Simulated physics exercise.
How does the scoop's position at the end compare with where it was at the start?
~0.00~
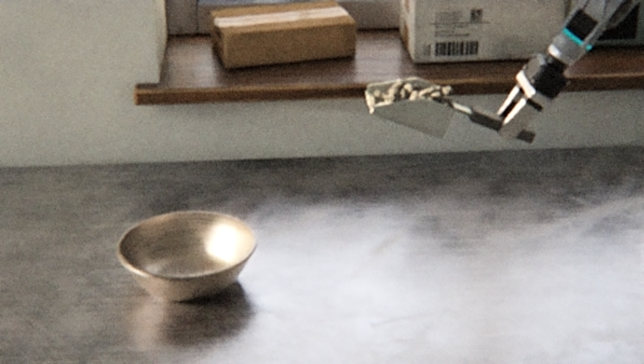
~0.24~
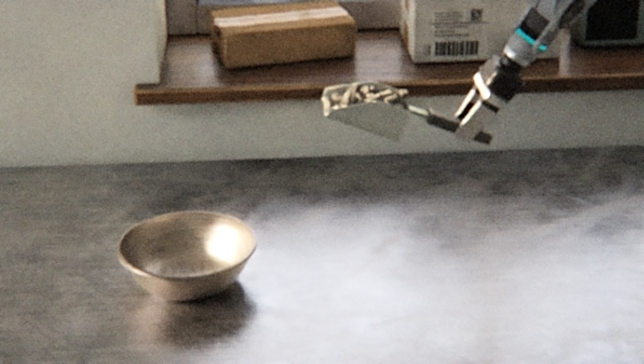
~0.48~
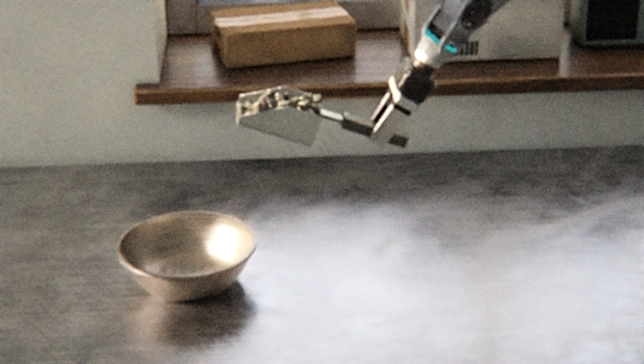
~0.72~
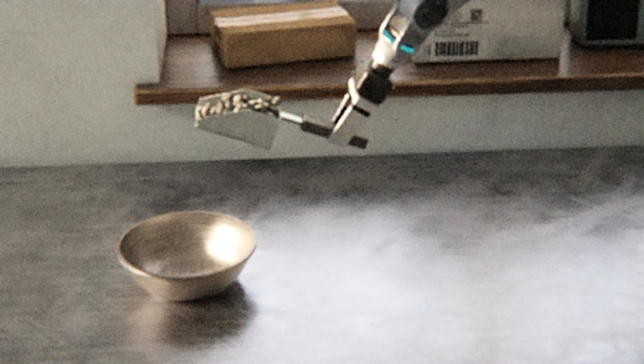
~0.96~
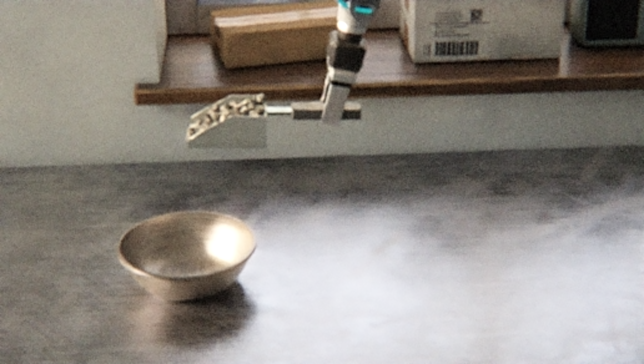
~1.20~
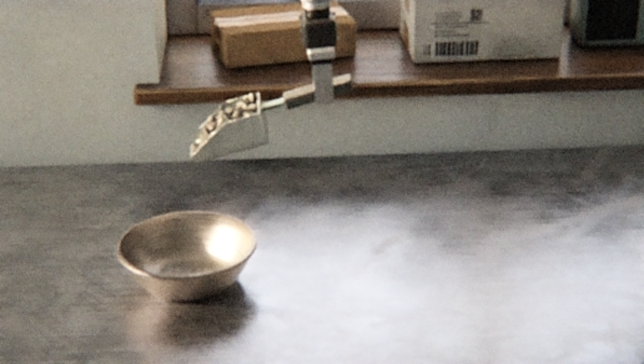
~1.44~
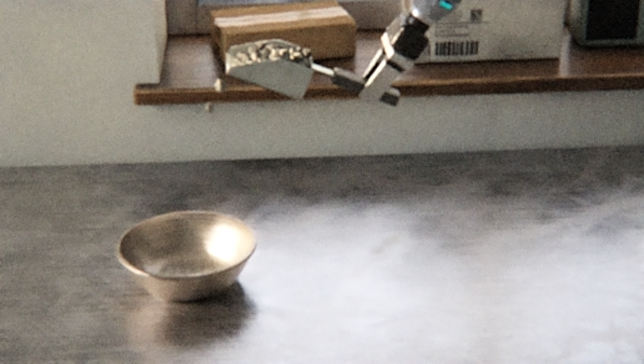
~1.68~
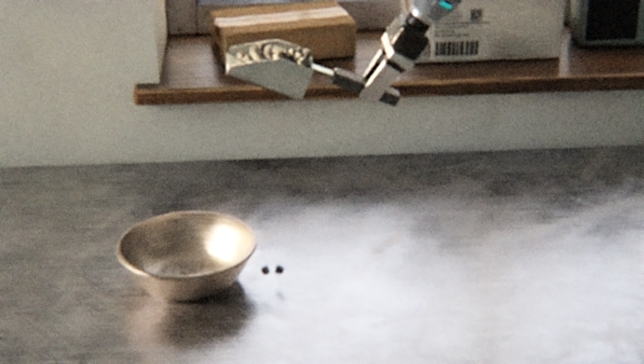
At the end the scoop is farther to the left and somewhat higher than at the start, in front of the cardboard box on the ledge.
